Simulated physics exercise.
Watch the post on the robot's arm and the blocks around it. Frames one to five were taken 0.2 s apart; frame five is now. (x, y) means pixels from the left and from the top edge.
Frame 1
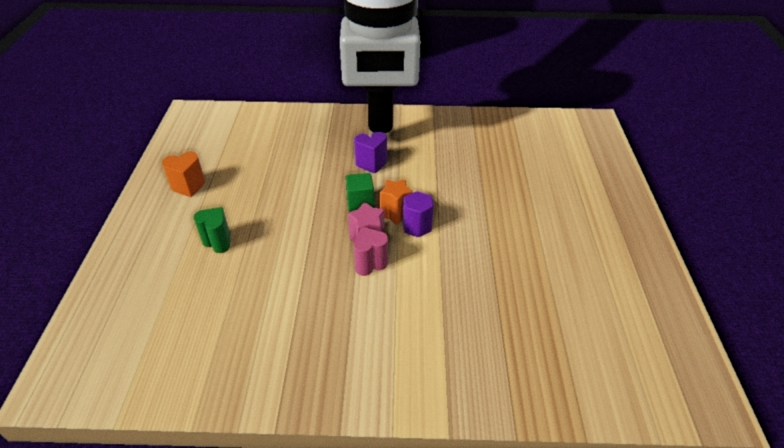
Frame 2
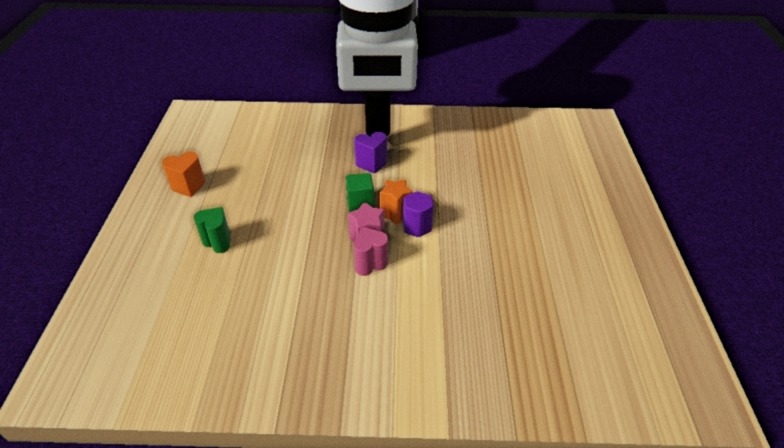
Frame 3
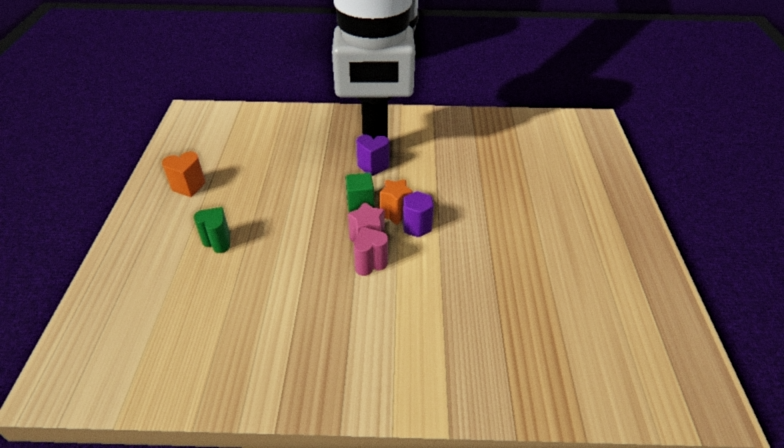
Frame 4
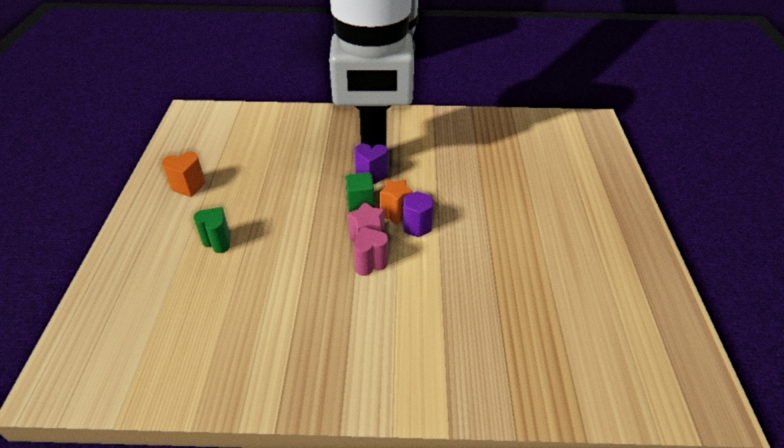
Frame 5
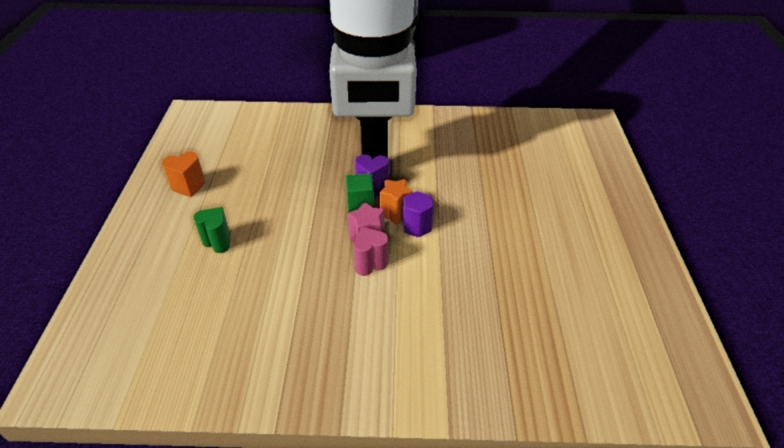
Robot arm's black post pushing a purple heart block down the wooden board towards the viewer, beside a cluster of coloured blocks.
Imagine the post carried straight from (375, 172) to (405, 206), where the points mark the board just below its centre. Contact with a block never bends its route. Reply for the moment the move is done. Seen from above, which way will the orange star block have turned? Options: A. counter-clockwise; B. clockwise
My answer is option A.
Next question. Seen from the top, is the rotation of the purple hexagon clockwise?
That would be a no.
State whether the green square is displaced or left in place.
Shifted out of place.
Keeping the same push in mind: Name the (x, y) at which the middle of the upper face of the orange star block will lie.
Its top centre is at about (398, 210).
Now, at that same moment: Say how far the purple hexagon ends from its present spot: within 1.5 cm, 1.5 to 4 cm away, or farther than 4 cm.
Displacement: 1.5 to 4 cm.
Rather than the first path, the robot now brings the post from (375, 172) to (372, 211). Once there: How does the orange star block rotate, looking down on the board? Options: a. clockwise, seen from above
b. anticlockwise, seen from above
The correct letter is b.
What follows on the original path. Halfway along, post (390, 174); green square (357, 190), turned 50° clockwise; purple heart (381, 178), turned 15° clockwise; orange star block (398, 193), turned 20° anticlockwise; purple hexagon (423, 203).
At the end, post (405, 191); green square (354, 194), turned 80° clockwise; purple heart (384, 190), turned 50° clockwise; orange star block (398, 210), turned 25° anticlockwise; purple hexagon (430, 213), turned 40° anticlockwise.
